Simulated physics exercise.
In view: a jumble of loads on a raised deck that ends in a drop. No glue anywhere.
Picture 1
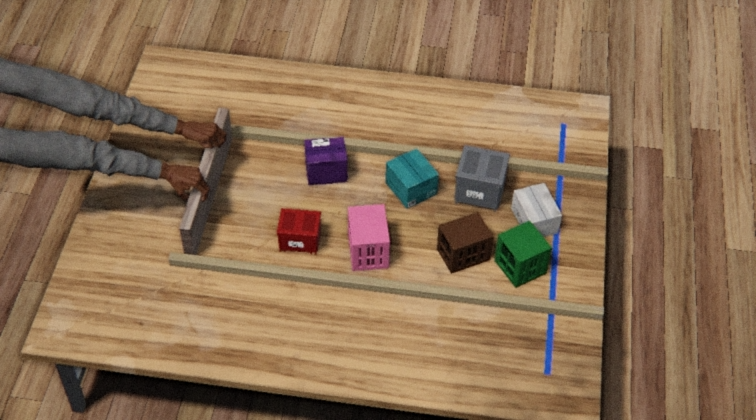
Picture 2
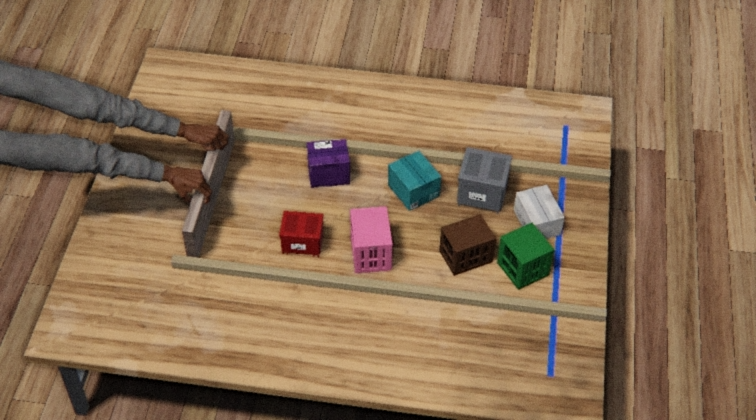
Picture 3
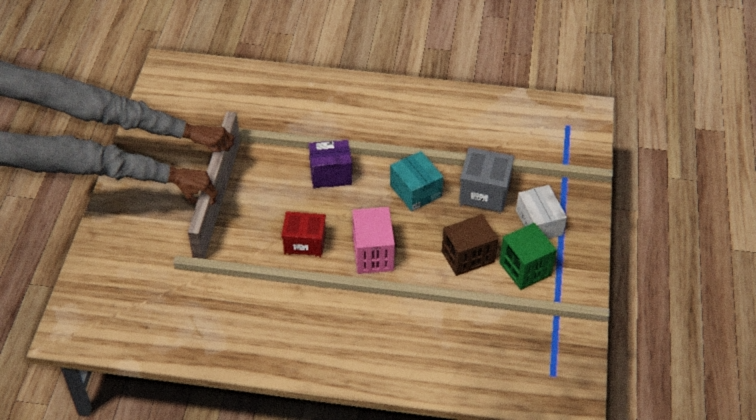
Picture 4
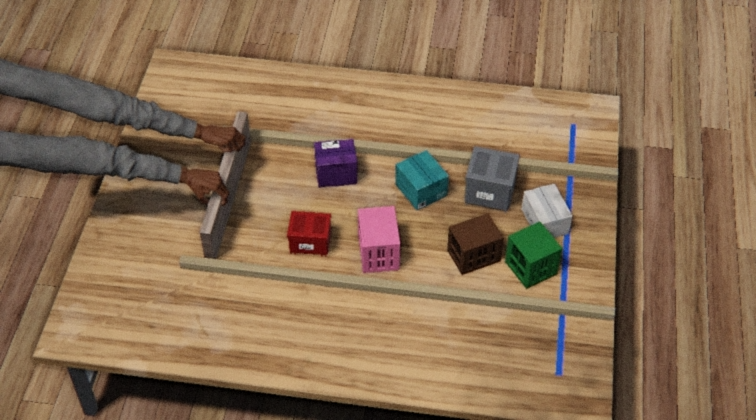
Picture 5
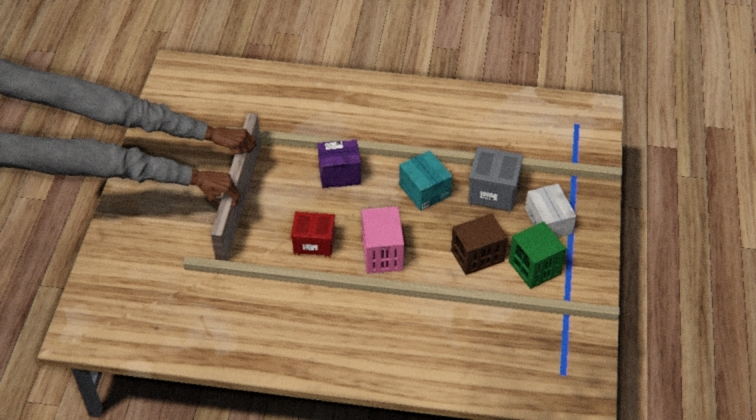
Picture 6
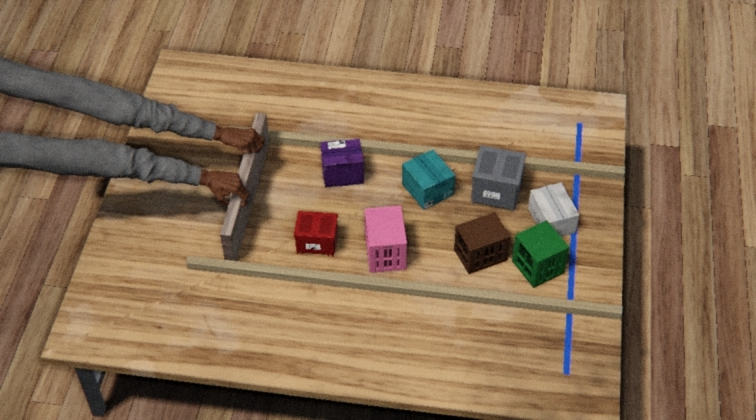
A plank held by two hands slides right between wooden strips on a table, nearing colourful boxes and crates that sit still.
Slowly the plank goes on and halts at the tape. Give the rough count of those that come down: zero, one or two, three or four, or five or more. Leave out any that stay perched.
Here the number that fall off is five or more.
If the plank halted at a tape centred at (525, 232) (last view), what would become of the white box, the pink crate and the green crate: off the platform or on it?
The white box is lost, the pink crate is kept, the green crate goes over.
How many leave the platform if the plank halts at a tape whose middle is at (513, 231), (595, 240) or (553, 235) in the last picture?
The counts: 2, 6 and 4.
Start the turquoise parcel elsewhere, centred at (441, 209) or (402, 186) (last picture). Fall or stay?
Place by place, it does not fall; holds on.
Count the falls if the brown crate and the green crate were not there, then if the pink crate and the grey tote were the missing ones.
The counts: 4 and 4.
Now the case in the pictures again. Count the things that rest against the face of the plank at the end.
That makes 2.
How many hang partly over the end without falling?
The number is 0.
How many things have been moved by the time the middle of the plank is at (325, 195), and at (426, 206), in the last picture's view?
2 and 8.
A little later, none off yet; white box at rest near (553, 211); green crate at rest near (540, 254); grey tote at rest near (498, 179).
Next, none off yet; white box shifted about its own width near (607, 223); green crate shifted about its own width near (601, 265); grey tote shifted about its own width near (568, 195).
When it is over, the number that fall off is five or more; down, pink crate, turquoise parcel, brown crate, grey tote, green crate and white box.
